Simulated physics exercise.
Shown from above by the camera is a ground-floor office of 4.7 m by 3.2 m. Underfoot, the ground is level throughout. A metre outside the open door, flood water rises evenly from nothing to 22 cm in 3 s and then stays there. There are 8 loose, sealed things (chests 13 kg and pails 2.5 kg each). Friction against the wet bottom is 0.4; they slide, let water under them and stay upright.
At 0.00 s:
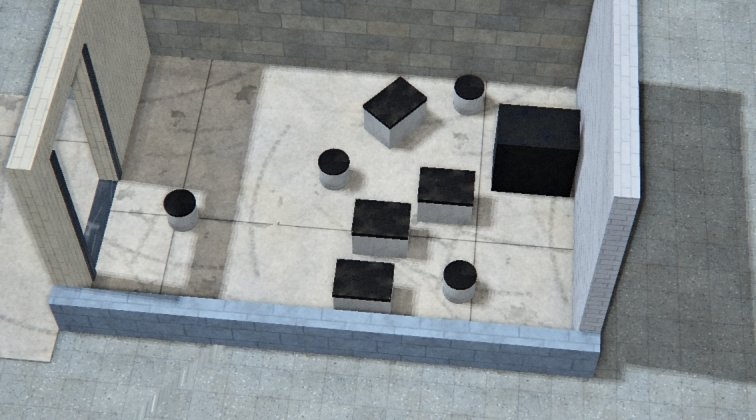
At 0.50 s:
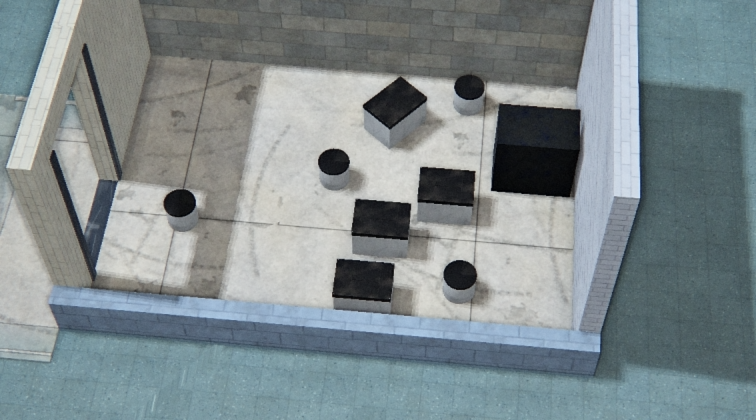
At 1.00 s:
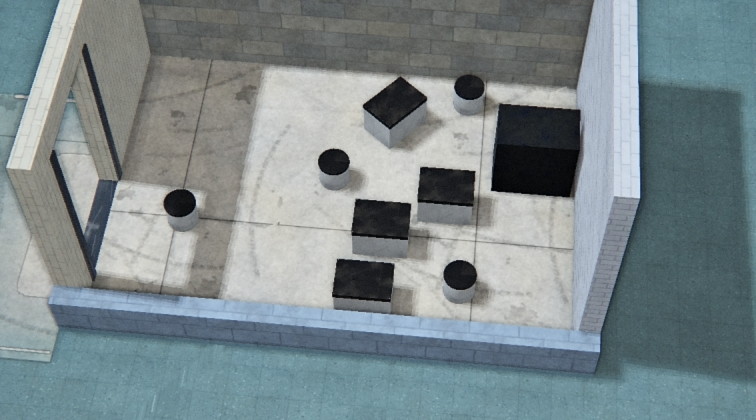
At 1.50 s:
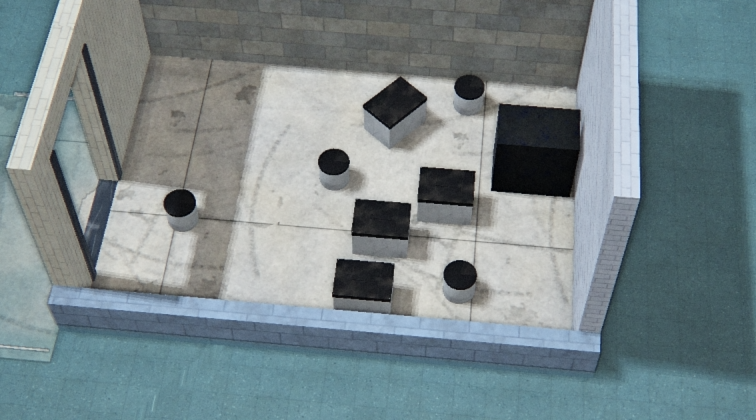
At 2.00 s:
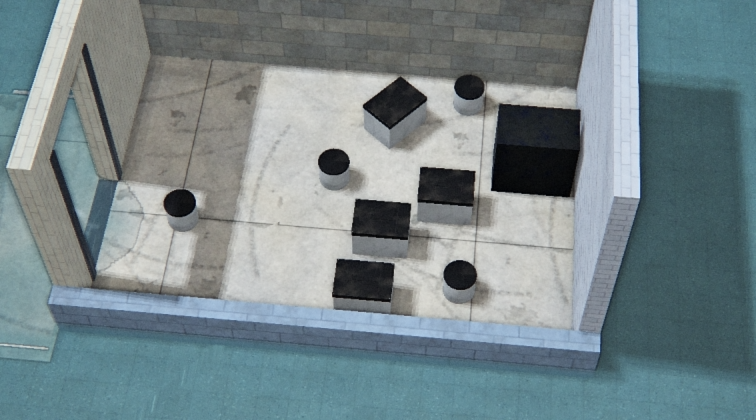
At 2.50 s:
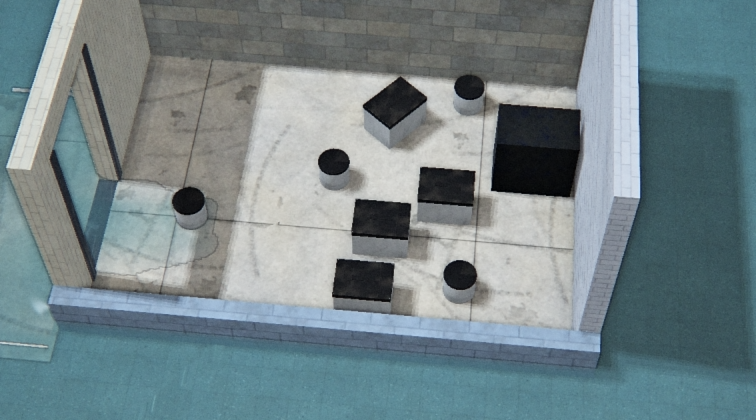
At first, black-topped boxes and round pails stand on the dry, pale floor of a walled room seen from above. Bluish water spreads over the paving outside, then creeps in through the doorway on the left, and the pail nearest the door shifts slightly right while everything else stays put.
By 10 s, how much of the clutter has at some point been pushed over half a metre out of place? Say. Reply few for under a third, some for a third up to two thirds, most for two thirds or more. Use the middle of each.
Most.
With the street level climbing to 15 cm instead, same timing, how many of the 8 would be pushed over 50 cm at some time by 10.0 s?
So the tally would be 6.
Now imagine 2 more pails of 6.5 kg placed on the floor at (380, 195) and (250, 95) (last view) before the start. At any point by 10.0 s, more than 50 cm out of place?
Taking them in order, the first is beyond that distance and the second is within that distance.
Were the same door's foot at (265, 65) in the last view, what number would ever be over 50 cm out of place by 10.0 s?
Then the count would be 5.
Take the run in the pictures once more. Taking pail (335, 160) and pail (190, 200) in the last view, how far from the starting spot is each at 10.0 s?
200 cm and 350 cm respectively.
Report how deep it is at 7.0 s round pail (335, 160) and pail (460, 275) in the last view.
Some 9 cm at the first, some 10 cm at the second.
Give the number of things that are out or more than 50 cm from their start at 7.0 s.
I get 7.
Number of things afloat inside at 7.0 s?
By my count, 7.
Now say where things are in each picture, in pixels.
A pail at (180, 202) rests on the ground; a chest at (382, 218), on the bottom; 0.0 m2 under water; 0 of 8 have shifted, in the first frame.
A pail at (180, 202), on the bottom; a chest at (382, 218) rests on the ground; water covers 0.0 m2; 0 of 8 have shifted, in the second frame.
A pail at (180, 202), on the bottom; a chest at (382, 218), on the bottom; water covers 0.0 m2; 0 of 8 have shifted, in the third frame.
A pail at (180, 202), on the bottom; a chest at (382, 218) rests on the ground; 0.0 m2 under water; 0 of 8 have shifted, in the fourth frame.
A pail at (180, 202), on the bottom; a chest at (382, 218) rests on the ground; water covers 0.2 m2; 0 of 8 have shifted, in the fifth frame.
A pail at (188, 200), on the bottom, 9 cm from its start; a chest at (382, 218), on the bottom; 0.8 m2 under water; 1 of 8 have shifted, in the sixth frame.
After 3.5 s 1 of 8 are over 50 cm from their spots; 0 afloat.
After 4.5 s 2 of 8 are over 50 cm from their spots; 0 afloat.
After 7.0 s 7 of 8 are over 50 cm from their spots; 7 afloat.
After 10.0 s 7 of 8 are over 50 cm from their spots, and 7 have been at some point; 8 afloat.
